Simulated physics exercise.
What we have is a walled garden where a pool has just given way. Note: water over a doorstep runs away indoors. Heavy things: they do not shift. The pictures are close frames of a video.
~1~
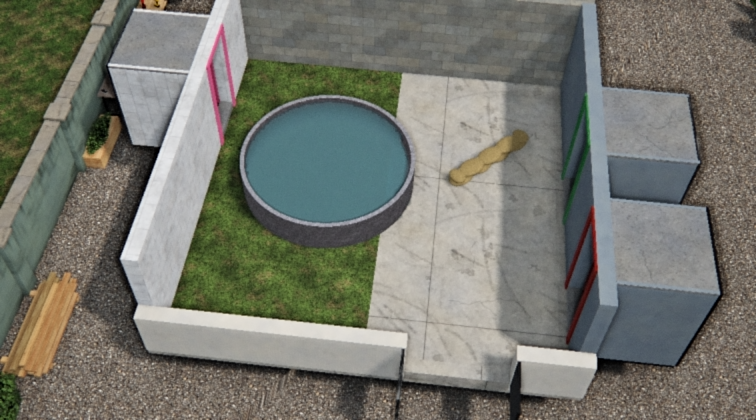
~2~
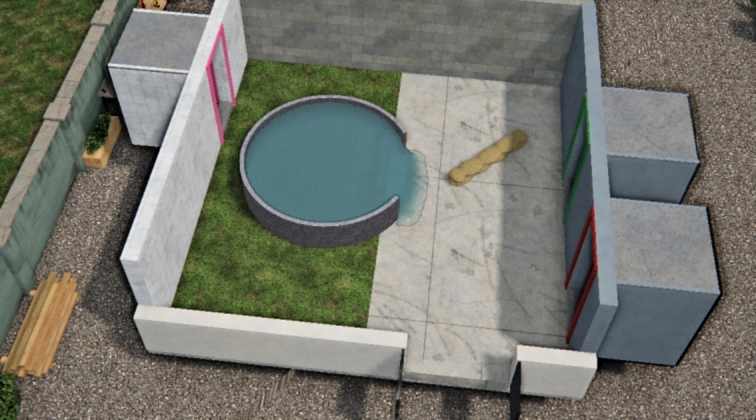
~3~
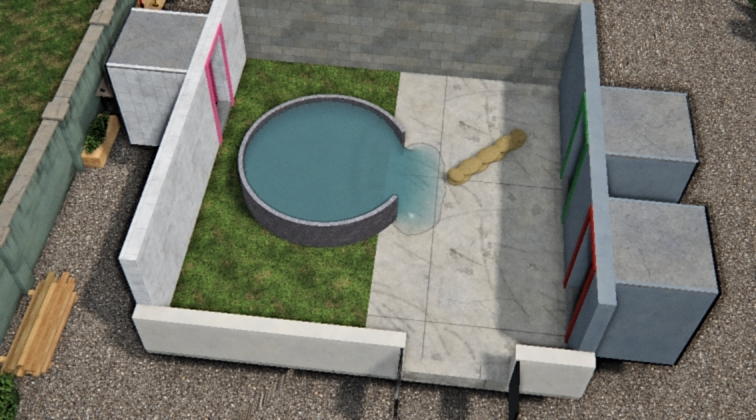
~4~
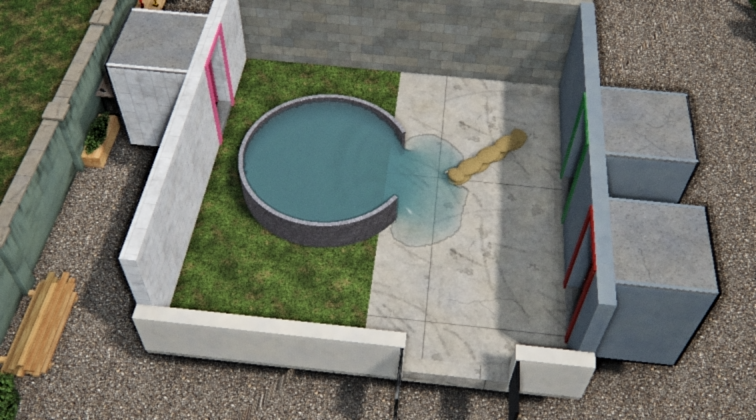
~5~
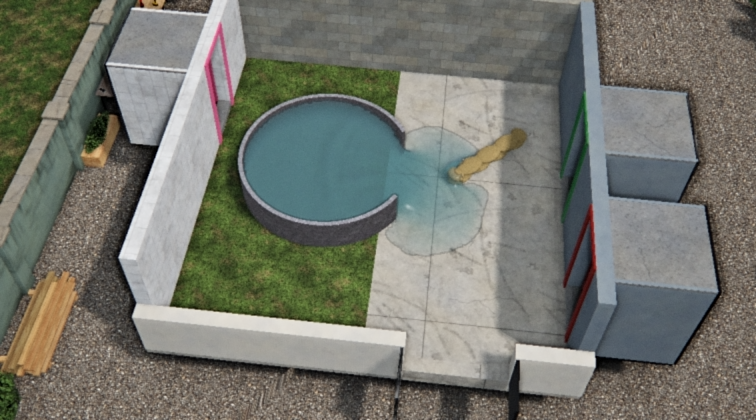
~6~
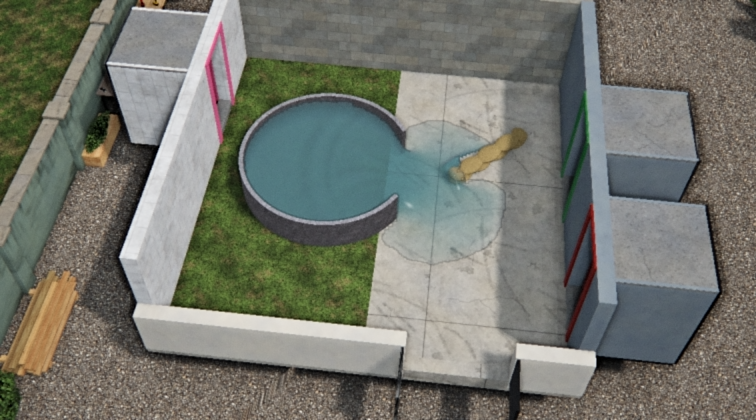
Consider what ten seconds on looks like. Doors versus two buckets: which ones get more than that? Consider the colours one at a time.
The red door gets more, the pink door gets no more, the green door gets more.
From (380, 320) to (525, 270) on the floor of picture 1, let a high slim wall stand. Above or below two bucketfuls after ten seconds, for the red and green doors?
Note: Red remains below threshold; green exceeds threshold.
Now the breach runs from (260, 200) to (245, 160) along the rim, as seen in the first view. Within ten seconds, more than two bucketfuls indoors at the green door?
Result for the green door: It lets in too little.
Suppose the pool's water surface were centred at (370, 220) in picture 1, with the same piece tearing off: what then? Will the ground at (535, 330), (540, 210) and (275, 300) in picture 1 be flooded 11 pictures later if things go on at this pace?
Soaked, soaked, bone-dry.
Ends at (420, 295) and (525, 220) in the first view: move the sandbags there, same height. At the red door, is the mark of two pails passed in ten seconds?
The red one falls short.
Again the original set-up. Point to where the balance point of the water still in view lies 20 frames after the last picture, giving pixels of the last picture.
It is near (409, 185).
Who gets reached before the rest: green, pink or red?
That's the green one.
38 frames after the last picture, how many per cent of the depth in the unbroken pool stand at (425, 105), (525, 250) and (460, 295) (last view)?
Estimated readings in sequence: 6, 14, 12 percent.
A moment on, water covers 25 % of the floor; the red door not reached, the pink door not reached, the green door wet at the sill, nothing in.
Next, water covers 40 % of the floor; the red door under two buckets in, the pink door not reached, the green door over two buckets in.
Then, water covers 45 % of the floor; the red door over two buckets in, the pink door not reached, the green door far over two buckets in.
Later, water covers 75 % of the floor; the red door far over two buckets in, the pink door not reached, the green door far over two buckets in.
In the end, water covers 95 % of the floor; the red door far over two buckets in, the pink door wet at the sill, nothing in, the green door far over two buckets in.
